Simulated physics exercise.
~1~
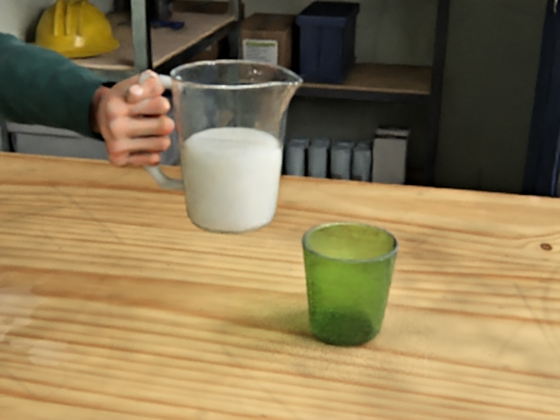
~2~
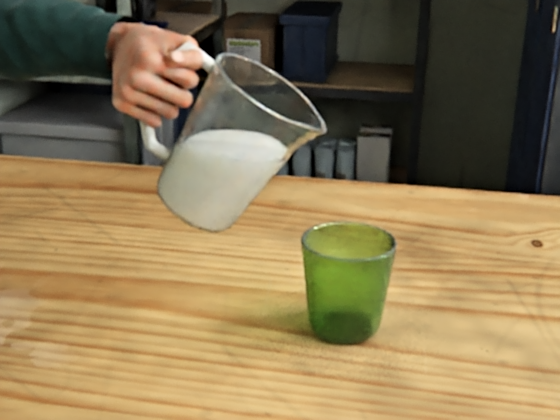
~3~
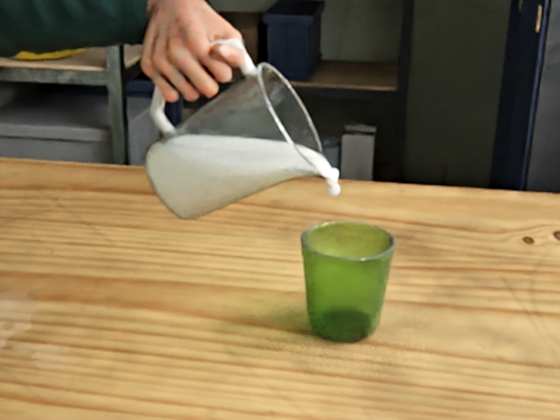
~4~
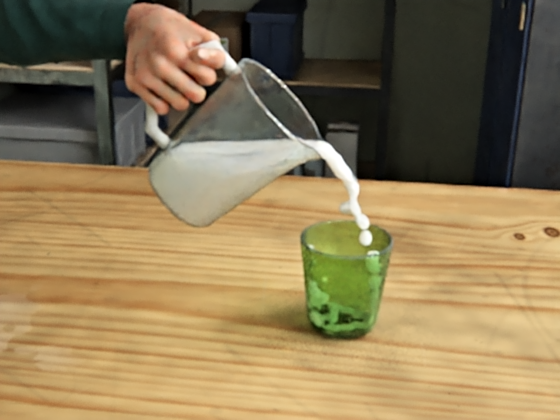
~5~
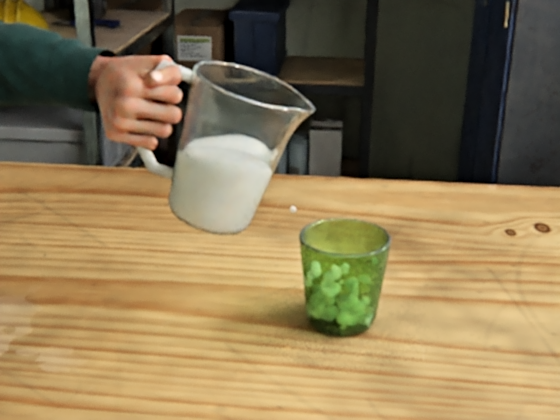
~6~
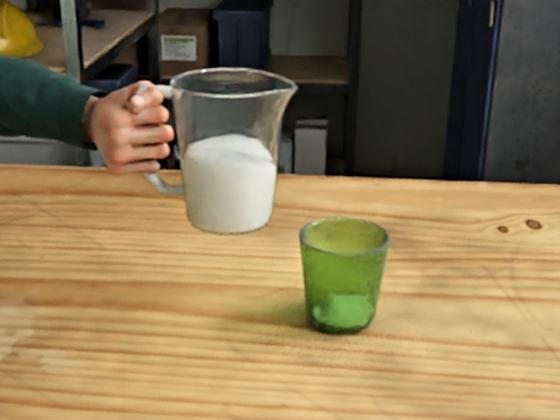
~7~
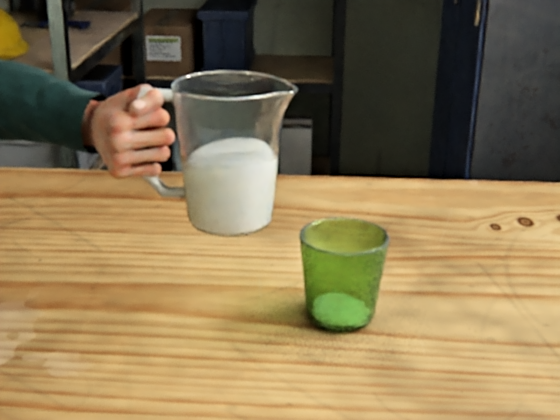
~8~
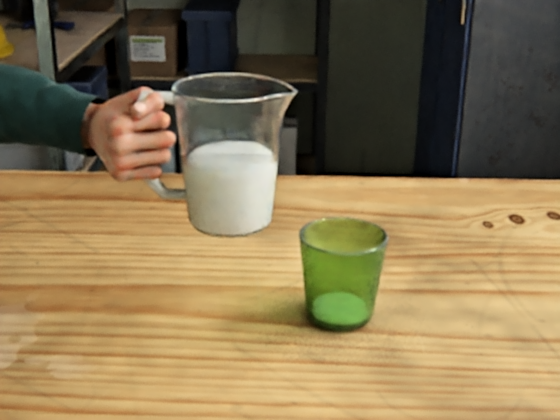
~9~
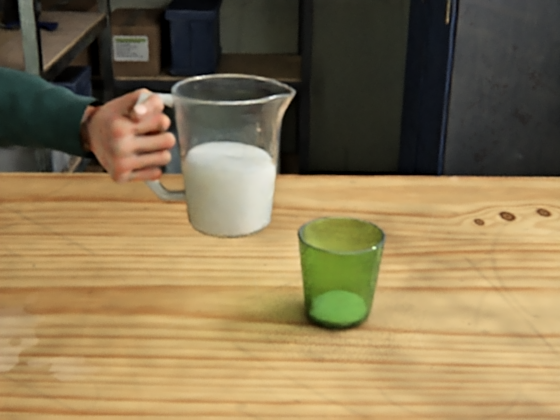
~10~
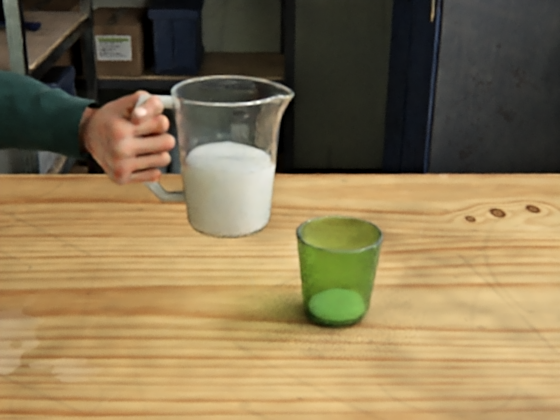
A hand in a dark green sleeve holds a clear glass jug of milk at the left above a pale wooden table, seen from slightly above in a workshop-like room with shelves behind. An empty green drinking glass stands to the right of the jug. The hand tips the jug rightwards until milk reaches the lip and falls in a thin stream into the glass, splashing up inside. The jug then turns back upright as the view drifts slightly sideways. It ends held level, still about half full, with a shallow layer of milk settled in the glass.
